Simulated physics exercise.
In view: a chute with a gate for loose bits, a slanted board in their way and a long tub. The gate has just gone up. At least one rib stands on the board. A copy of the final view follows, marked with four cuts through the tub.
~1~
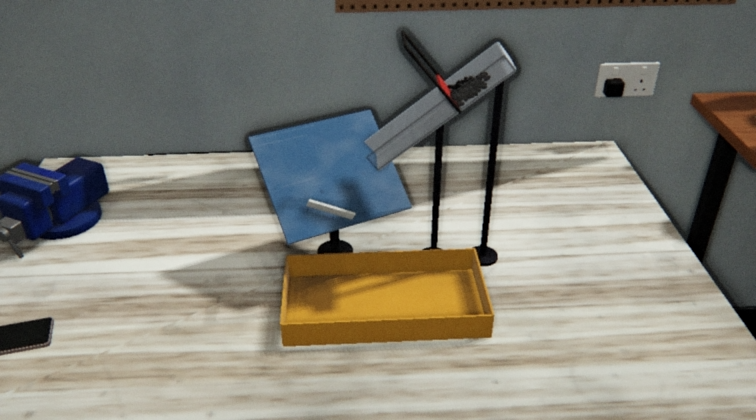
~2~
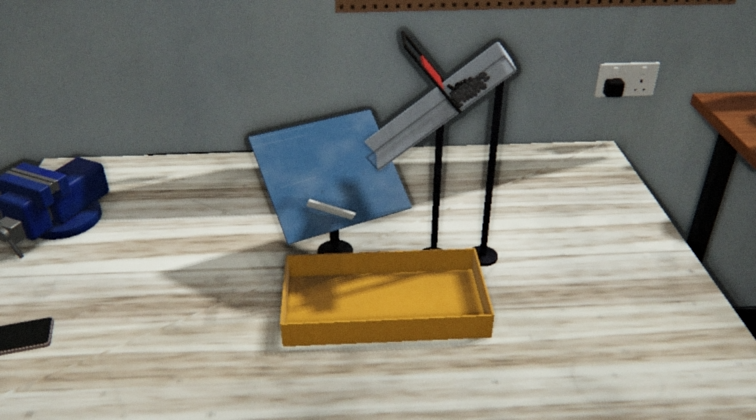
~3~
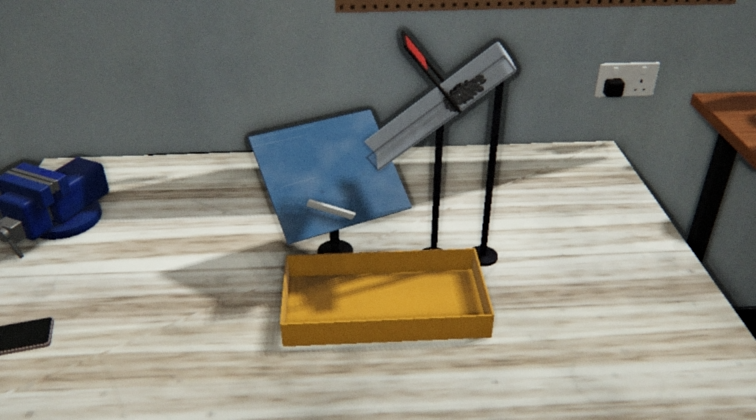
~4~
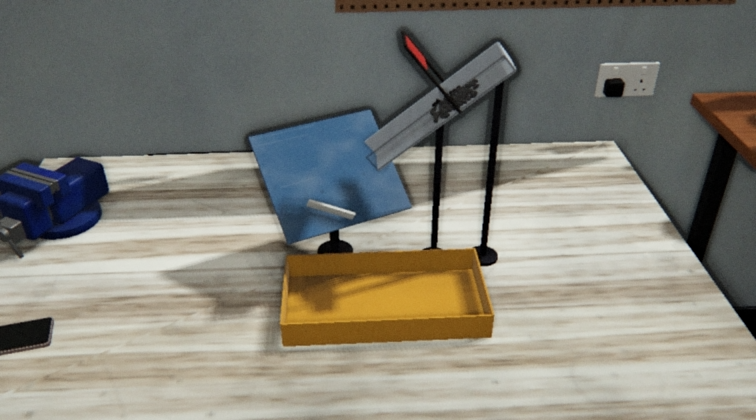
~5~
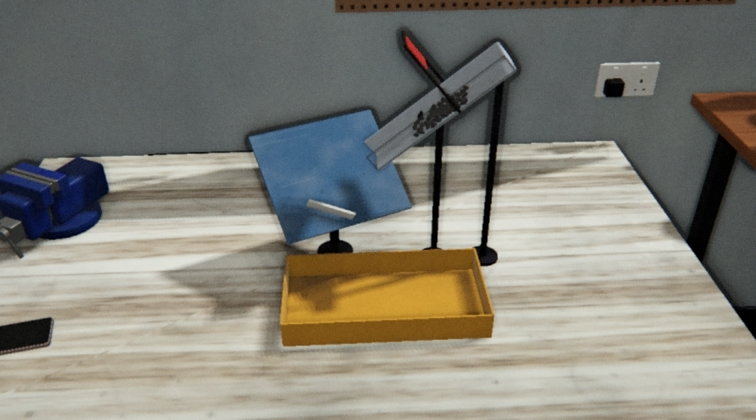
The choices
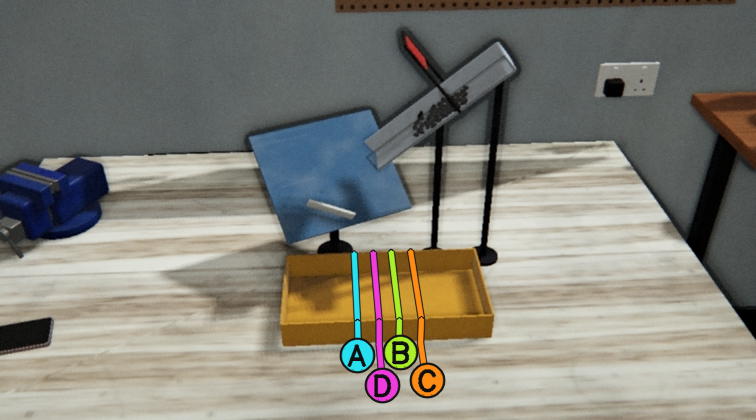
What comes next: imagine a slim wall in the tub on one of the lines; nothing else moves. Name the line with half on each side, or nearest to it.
Best: D.
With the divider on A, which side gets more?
Right.
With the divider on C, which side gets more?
More lands on the left.
On the marked copy, line A crosses the front rim at (357, 321); line B crosses the front rim at (399, 319); line C crosses the front rim at (421, 318); line D crosses the front rim at (379, 320).
Choosing A, of what is caught, only a few on the left of the divider, all but a few on the right.
Choosing B, of what is caught, all but a few on the left of the divider, a small share on the right.
Choosing C, of what is caught, the whole lot on the left of the divider, none at all on the right.
Choosing D, of what is caught, close to half on the left of the divider, close to half on the right.
